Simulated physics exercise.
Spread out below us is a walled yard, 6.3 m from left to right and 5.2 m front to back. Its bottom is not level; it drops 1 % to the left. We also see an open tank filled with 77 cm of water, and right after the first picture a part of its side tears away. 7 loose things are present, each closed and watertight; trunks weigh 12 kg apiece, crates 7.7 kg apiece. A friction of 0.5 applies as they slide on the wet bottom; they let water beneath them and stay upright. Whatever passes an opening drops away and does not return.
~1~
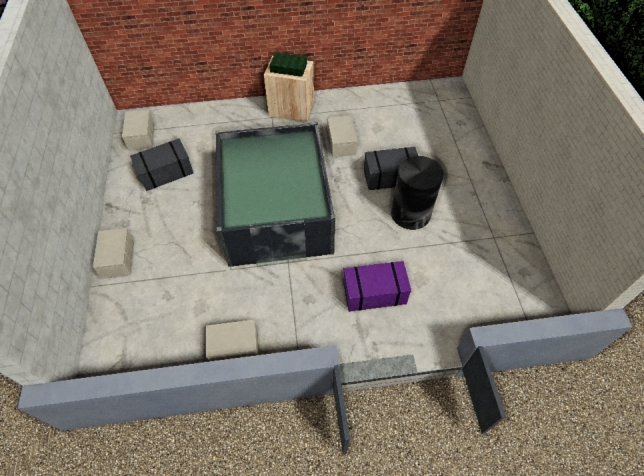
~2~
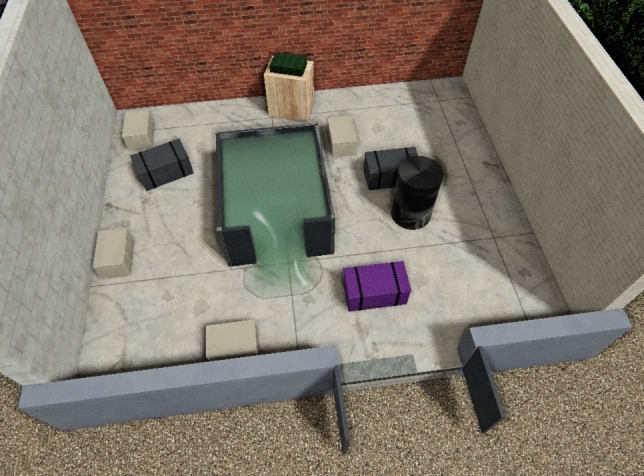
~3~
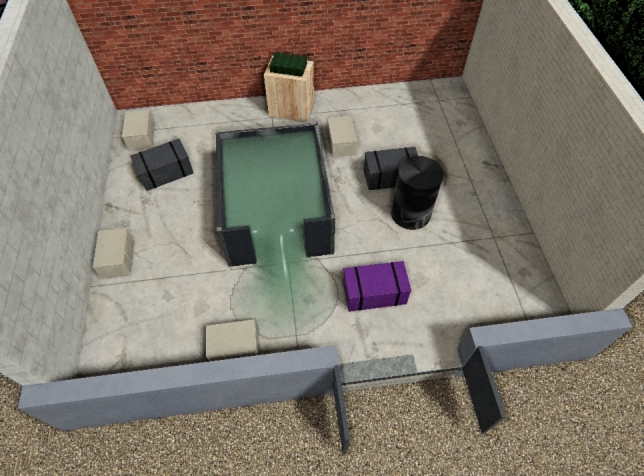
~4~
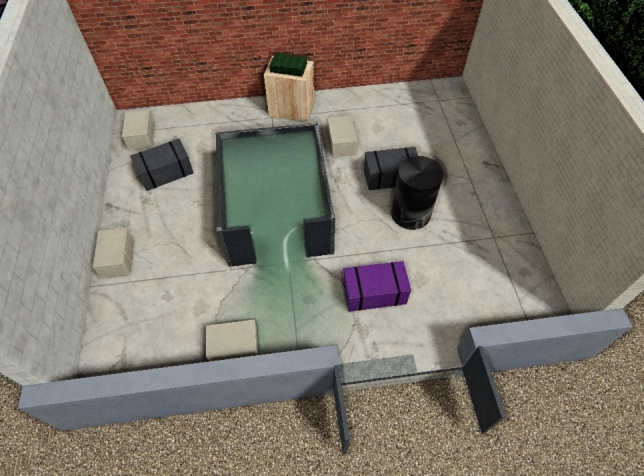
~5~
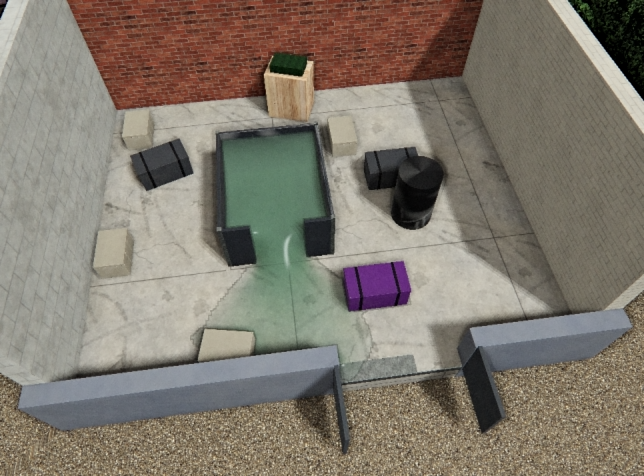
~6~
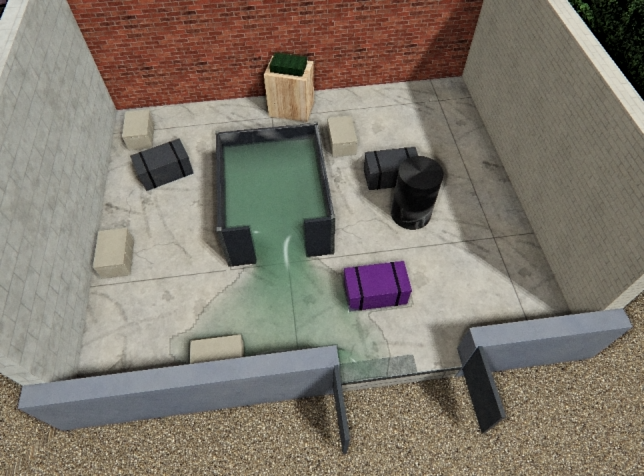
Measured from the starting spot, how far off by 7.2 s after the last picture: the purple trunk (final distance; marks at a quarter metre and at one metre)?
It is pushed partway.
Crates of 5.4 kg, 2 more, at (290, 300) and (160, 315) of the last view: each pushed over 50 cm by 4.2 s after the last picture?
Order kept: Exceeds it, exceeds it.
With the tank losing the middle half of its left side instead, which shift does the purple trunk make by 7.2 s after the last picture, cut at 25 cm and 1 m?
Note: Purple trunk displaced a long way.
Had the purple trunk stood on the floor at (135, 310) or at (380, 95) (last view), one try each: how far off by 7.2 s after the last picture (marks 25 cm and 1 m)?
In that order: It gets carried off; it stays put.
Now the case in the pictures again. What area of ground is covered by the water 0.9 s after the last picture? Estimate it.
About 8.0 m2.
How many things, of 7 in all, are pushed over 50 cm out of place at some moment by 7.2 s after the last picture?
The answer here is 5.
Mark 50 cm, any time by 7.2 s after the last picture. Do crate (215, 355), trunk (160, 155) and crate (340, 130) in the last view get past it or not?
Item by item, they came out above the mark, above the mark and below the mark.
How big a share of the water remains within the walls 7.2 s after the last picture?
Around 74 per cent of the water is still in there.
Then, 0.9 s after the last picture the purple trunk is near (410, 275), 0.4 m from its start, aground; 0 of 7 are out; 0 afloat.
Then, 2.8 s after the last picture the purple trunk is near (415, 272), 0.5 m from its start, aground; 0 of 7 are out; 1 afloat.
Then, 4.8 s after the last picture the purple trunk is near (415, 272), 0.5 m from its start, aground; 0 of 7 are out; 2 afloat.
Then, 7.2 s after the last picture the purple trunk is near (415, 272), 0.5 m from its start, aground; 0 of 7 are out; 4 afloat.
